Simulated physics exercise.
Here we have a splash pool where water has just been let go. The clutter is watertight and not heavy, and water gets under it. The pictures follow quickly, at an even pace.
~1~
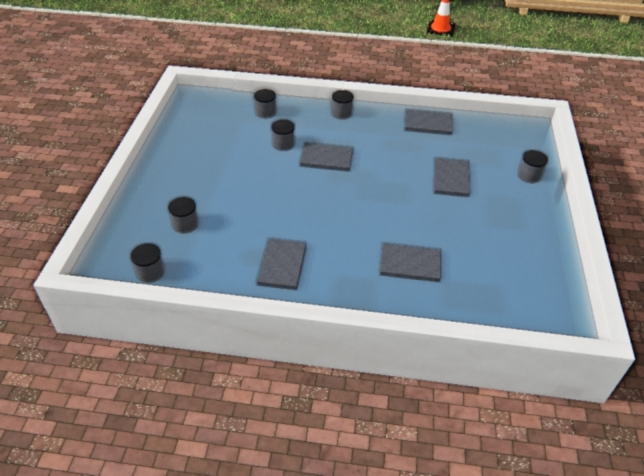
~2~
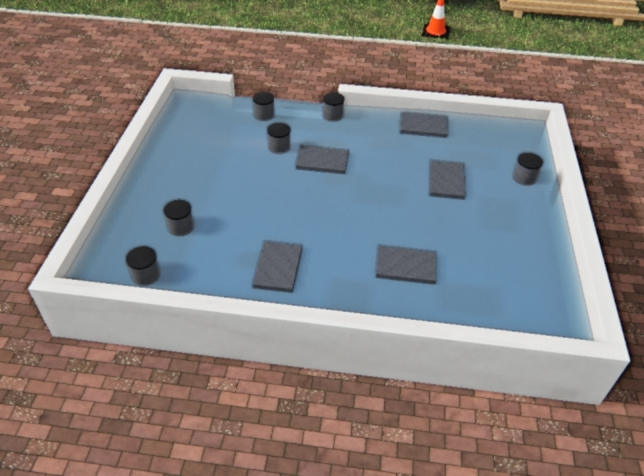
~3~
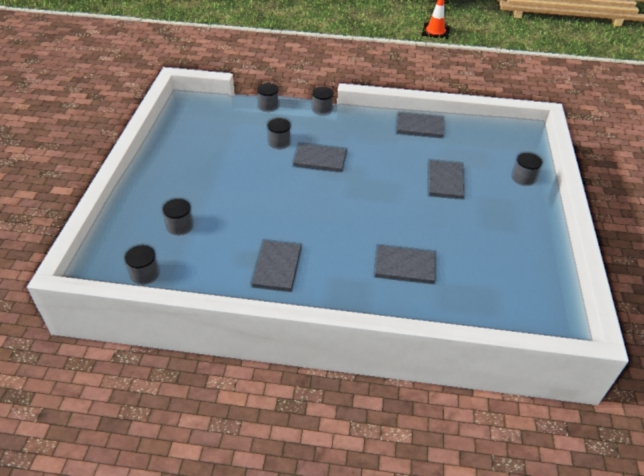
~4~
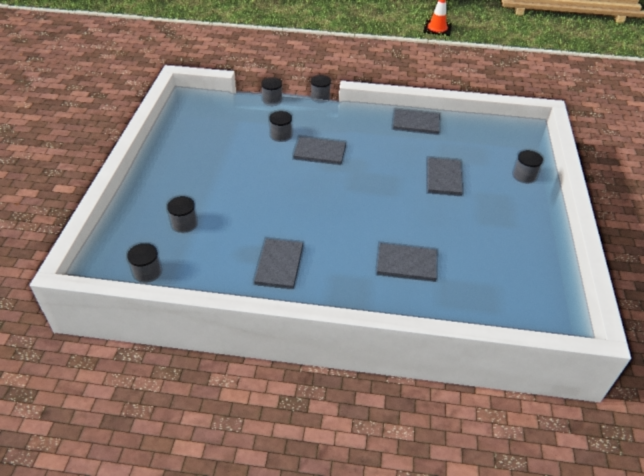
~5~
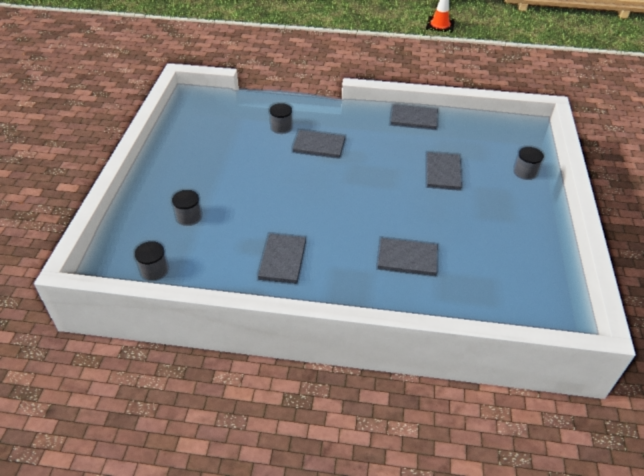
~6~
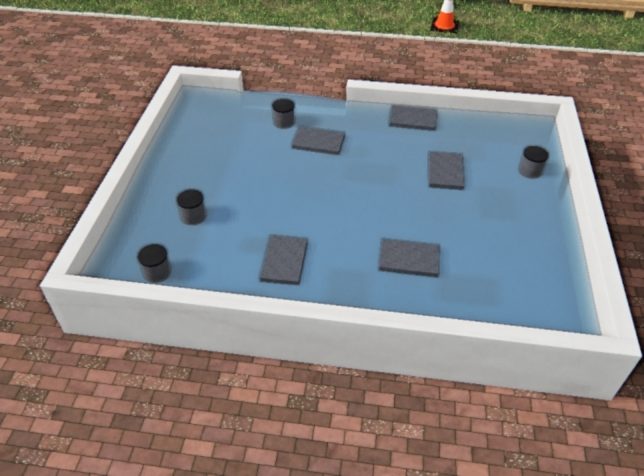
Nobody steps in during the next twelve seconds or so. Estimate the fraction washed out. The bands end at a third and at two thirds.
Share: One to two thirds.
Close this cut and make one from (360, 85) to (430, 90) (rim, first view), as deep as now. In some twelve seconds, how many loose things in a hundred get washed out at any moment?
I make it 50 per cent.
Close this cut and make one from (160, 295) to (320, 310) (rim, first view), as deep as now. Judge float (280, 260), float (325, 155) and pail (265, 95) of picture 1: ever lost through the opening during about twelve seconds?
In turn: Carried outside, kept in, kept in.
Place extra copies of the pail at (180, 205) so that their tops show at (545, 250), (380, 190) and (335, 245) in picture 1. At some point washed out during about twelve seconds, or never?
As listed: Still in, left behind, kept in.
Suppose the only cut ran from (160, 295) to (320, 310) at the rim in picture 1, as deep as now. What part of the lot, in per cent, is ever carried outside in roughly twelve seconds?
I make it 30 per cent.
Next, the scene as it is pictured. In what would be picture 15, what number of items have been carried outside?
That makes 3.
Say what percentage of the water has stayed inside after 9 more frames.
Near 82 in a hundred.
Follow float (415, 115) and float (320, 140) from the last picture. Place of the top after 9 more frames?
Around (375, 109) and (306, 106).
A moment on, 2 of 11 are out; 9 afloat.
Next, 3 of 11 are out; 8 afloat.
Later, 4 of 11 are out; 7 afloat.
In the end, 5 of 11 are out; 6 afloat.
